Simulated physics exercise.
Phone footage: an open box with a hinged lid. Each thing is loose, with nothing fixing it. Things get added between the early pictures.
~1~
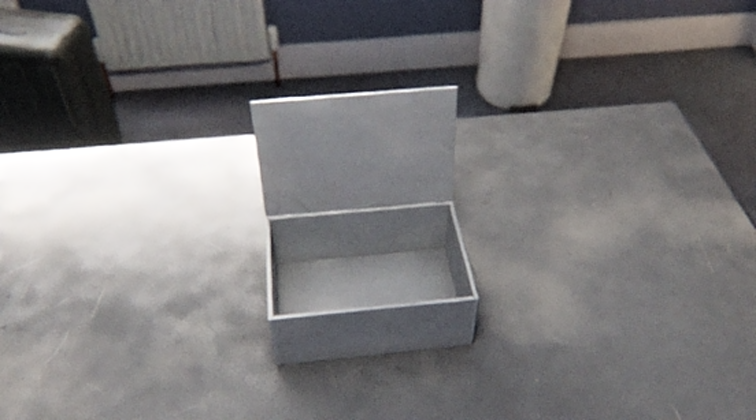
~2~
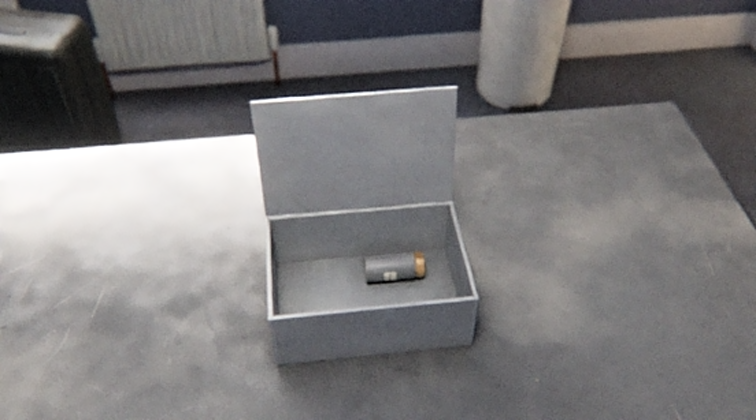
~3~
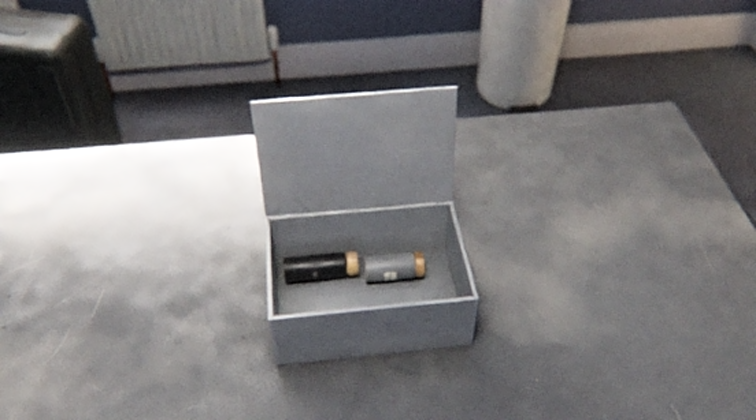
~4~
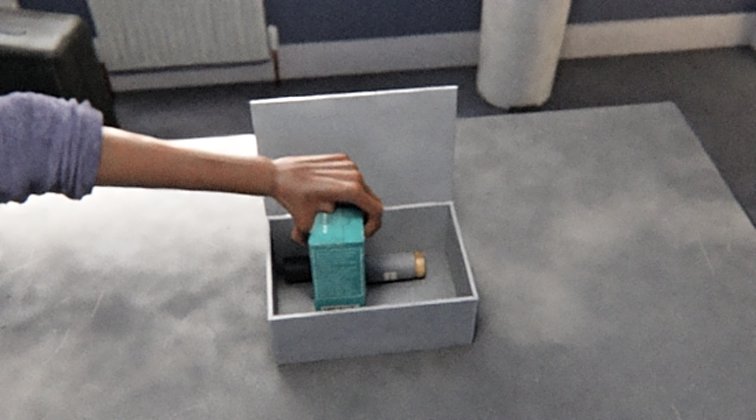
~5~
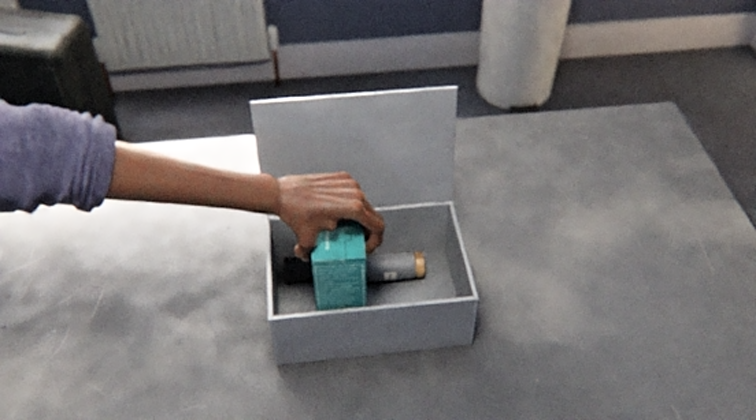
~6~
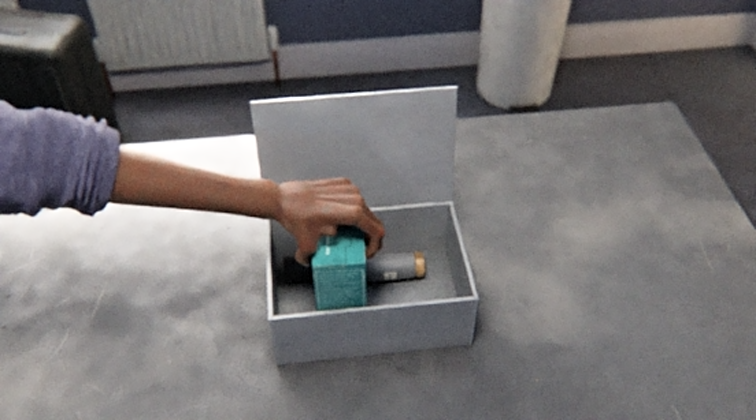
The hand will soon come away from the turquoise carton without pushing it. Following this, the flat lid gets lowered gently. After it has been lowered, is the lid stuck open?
Yes.
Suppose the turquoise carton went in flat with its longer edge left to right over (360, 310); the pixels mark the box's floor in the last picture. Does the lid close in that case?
Once it's packed that way, the lid settles all the way.
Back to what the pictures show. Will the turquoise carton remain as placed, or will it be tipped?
Result: The turquoise carton remains as it was set.
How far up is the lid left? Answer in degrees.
I'd say roughly 40 degrees above the rim.
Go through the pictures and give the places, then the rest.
The last thing is not in view yet, in the first frame.
The last thing is not in view yet, in the second frame.
The last thing is not in view yet; black shaker (321, 267), in the third frame.
Still above its spot; turquoise carton (338, 267), in the fourth frame.
Still above its spot; turquoise carton (341, 282), in the fifth frame.
Put in, still held; turquoise carton (341, 286), in the sixth frame.
Then, 1.10 s past the last view, lid starting down.
Then, 1.50 s past the last view, lid 64° above the rim.
Then, 1.70 s past the last view, lid 40° above the rim.
Finally, lid 40° above the rim; all 3 still in place. Final places as the last picture's camera would see them, turquoise carton near (341, 286).
